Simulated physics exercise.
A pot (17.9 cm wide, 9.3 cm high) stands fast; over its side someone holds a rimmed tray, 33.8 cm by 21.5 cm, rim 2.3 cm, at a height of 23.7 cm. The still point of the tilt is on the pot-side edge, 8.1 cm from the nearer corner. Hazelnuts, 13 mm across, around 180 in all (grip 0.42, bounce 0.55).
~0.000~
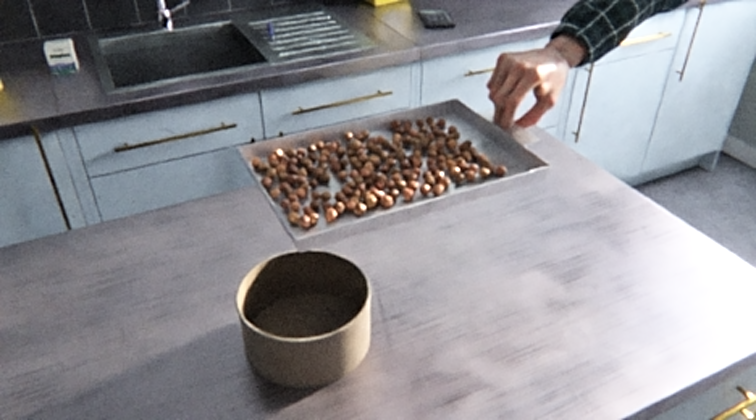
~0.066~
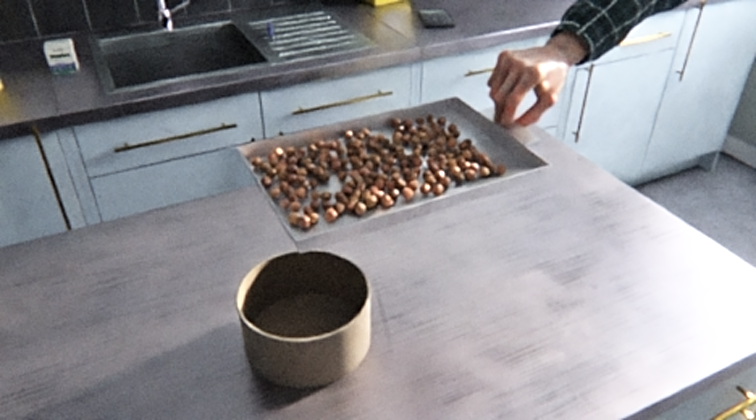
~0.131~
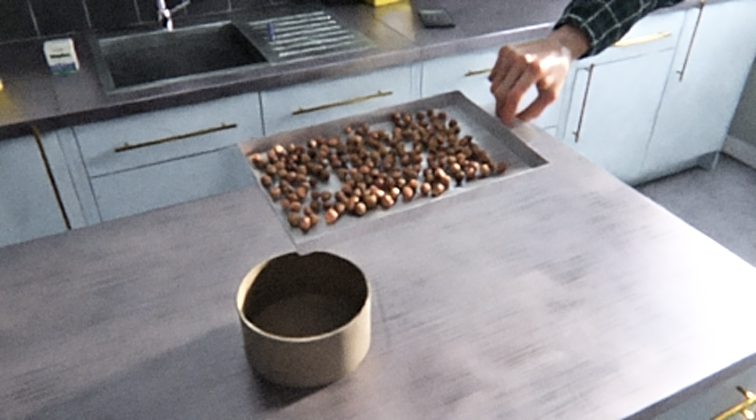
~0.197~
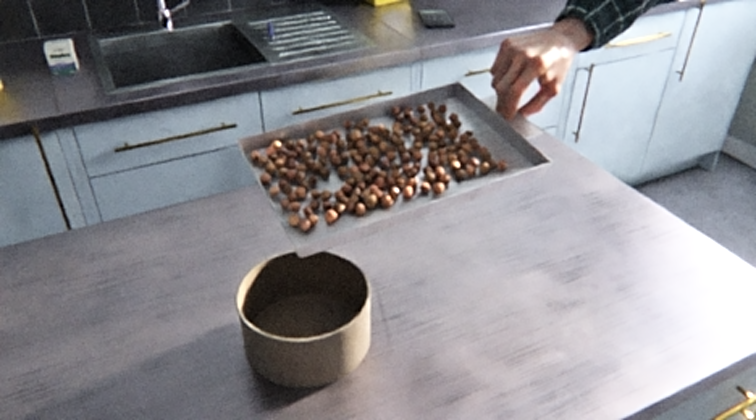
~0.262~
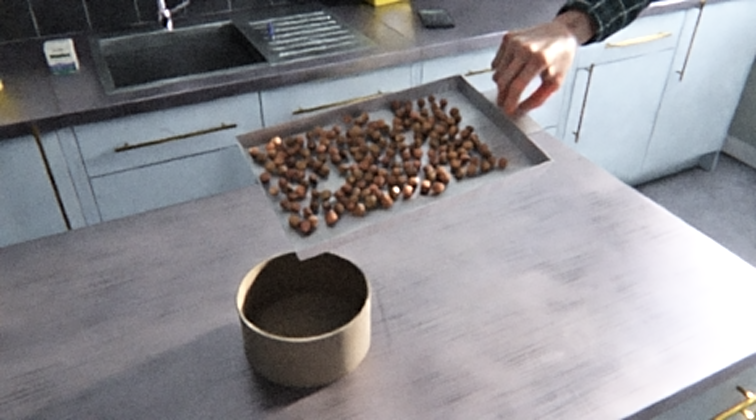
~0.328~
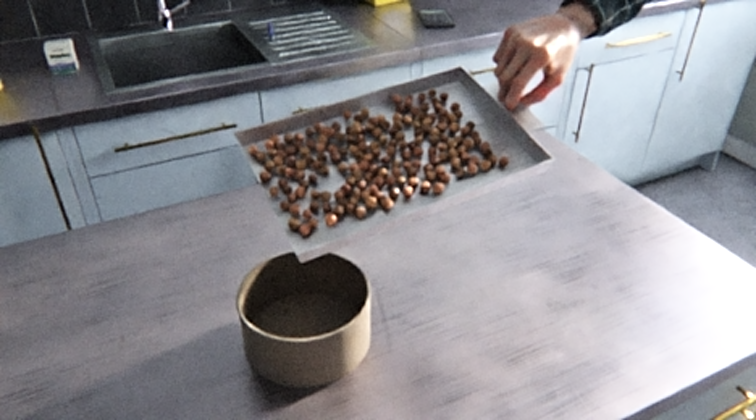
A hand gradually tilting a rimmed tray of round brown nuts toward a round pot standing still on a kitchen counter.
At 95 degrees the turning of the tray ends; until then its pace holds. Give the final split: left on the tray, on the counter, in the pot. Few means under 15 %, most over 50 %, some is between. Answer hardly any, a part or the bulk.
Tray hardly any, counter the bulk, pot a part.
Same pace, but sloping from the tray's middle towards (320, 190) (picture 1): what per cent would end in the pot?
Some 5 per cent.
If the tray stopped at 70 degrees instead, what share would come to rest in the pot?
Then about 0 per cent.
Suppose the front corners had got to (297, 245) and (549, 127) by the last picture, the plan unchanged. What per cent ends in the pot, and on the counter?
Pot 5, counter 95.
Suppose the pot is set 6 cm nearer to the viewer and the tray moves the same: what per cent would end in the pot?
It would be near 70 per cent.
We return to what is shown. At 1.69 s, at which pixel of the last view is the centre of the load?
At about (375, 188).
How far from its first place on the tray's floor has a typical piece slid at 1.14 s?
About 7 cm.
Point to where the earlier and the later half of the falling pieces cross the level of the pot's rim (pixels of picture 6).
First near (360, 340), later near (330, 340).
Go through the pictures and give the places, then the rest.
Tray tilt 0 degrees, front corners at (299, 235) and (545, 165); middle of the pieces at (376, 165); pot at (304, 291), in the first frame.
Tray tilt 1 degrees, front corners at (299, 236) and (546, 164); middle of the pieces at (376, 164), in the second frame.
Tray tilt 3 degrees, front corners at (299, 239) and (546, 163), lowest corner left front; middle of the pieces at (376, 161), in the third frame.
Tray tilt 6 degrees, front corners at (299, 243) and (547, 161), lowest corner left front; middle of the pieces at (376, 158), in the fourth frame.
Tray tilt 9 degrees, front corners at (299, 246) and (548, 159), lowest corner left front; middle of the pieces at (376, 155), in the fifth frame.
Tray tilt 13 degrees, front corners at (300, 249) and (549, 158), lowest corner left front; middle of the pieces at (376, 153); pot at (304, 291). Its pace works out near 45 degrees a second, in the sixth frame.
Then, at 1.14 s, tilt 51 degrees; the tray holds 100 %, the pot 0 %.
After 1.69 s, tilt 77 degrees; the tray holds 100 %, the pot 0 %.
Then, at 2.29 s, tilt 95 degrees; the tray holds 10 %, the pot 20 %.
In the end, at 3.5 s, tray 0 %, counter 70 %, pot 30 %.
